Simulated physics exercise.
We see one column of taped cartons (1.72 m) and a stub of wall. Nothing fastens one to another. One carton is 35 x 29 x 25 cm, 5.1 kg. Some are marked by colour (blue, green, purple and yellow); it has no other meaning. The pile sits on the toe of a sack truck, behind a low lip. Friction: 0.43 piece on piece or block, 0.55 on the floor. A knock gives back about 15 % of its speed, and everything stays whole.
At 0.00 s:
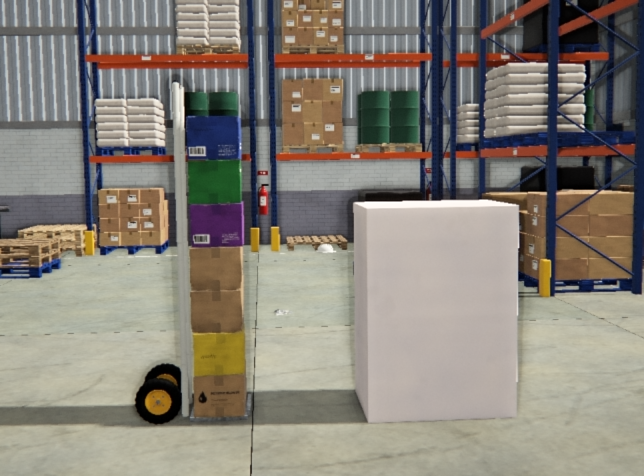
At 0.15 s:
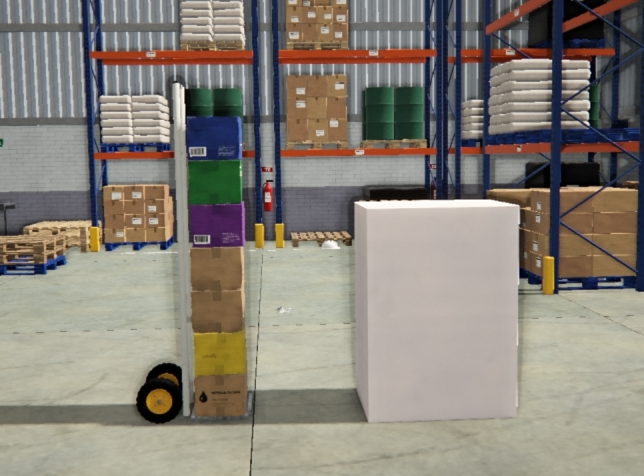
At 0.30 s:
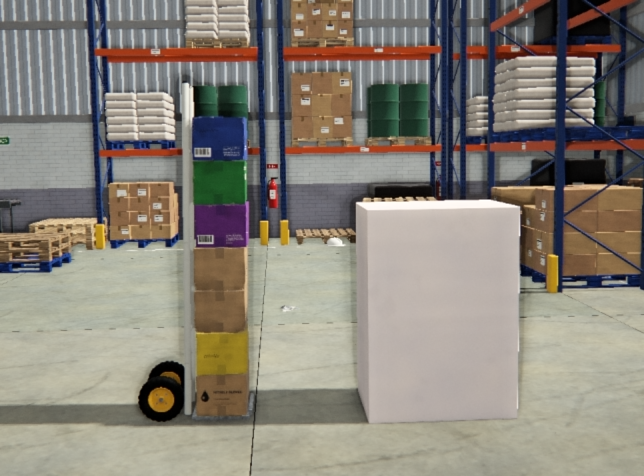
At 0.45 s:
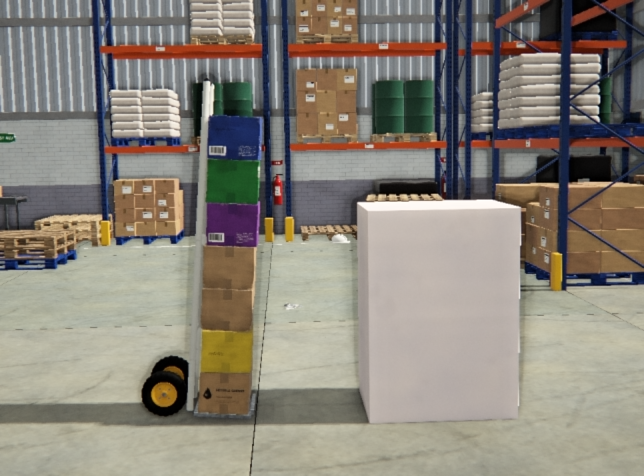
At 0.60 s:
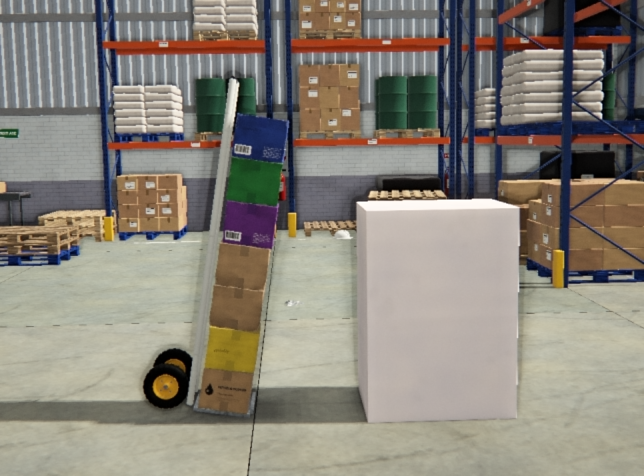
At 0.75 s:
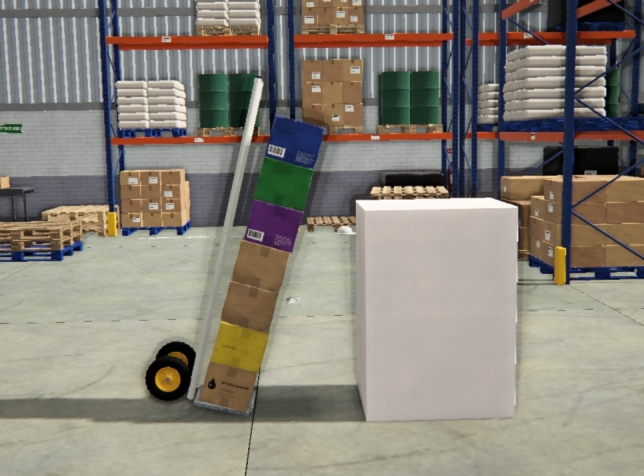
In a warehouse, an upright sack truck with stacked cartons tilts right toward a white block.
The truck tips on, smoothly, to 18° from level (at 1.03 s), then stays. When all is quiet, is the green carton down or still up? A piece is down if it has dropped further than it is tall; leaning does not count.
In the end the green carton stays up.
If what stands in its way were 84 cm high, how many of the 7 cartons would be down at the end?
In that case 2.
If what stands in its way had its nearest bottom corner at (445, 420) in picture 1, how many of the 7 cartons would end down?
Then 4.
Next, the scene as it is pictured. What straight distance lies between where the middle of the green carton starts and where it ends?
About 70 cm.
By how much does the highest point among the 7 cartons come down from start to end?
About 25 cm.
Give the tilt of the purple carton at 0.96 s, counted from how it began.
Roughly 30°.
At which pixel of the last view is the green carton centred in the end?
Around (337, 196).
By 0.81 s, none of the 7 cartons down, 7 disturbed; green carton tilted 20°; blue carton tilted 20°.
By 0.86 s, none of the 7 cartons down, 7 disturbed; green carton tilted 22°; blue carton tilted 22°.
By 0.96 s, none of the 7 cartons down, 7 disturbed; green carton tilted 29°, 10 cm lower; blue carton tilted 29°, 13 cm lower.
By 1.16 s, none of the 7 cartons down, 7 disturbed; green carton tilted 33°, 9 cm lower; blue carton tilted 55°, 21 cm lower.
When it is over (2.1 s), 1 of the 7 cartons down; green carton tilted 33°, 9 cm lower; blue carton on its side; yellow carton tilted 33°. In pixels of the last frame, middles, green carton near (337, 196), blue carton near (447, 179).
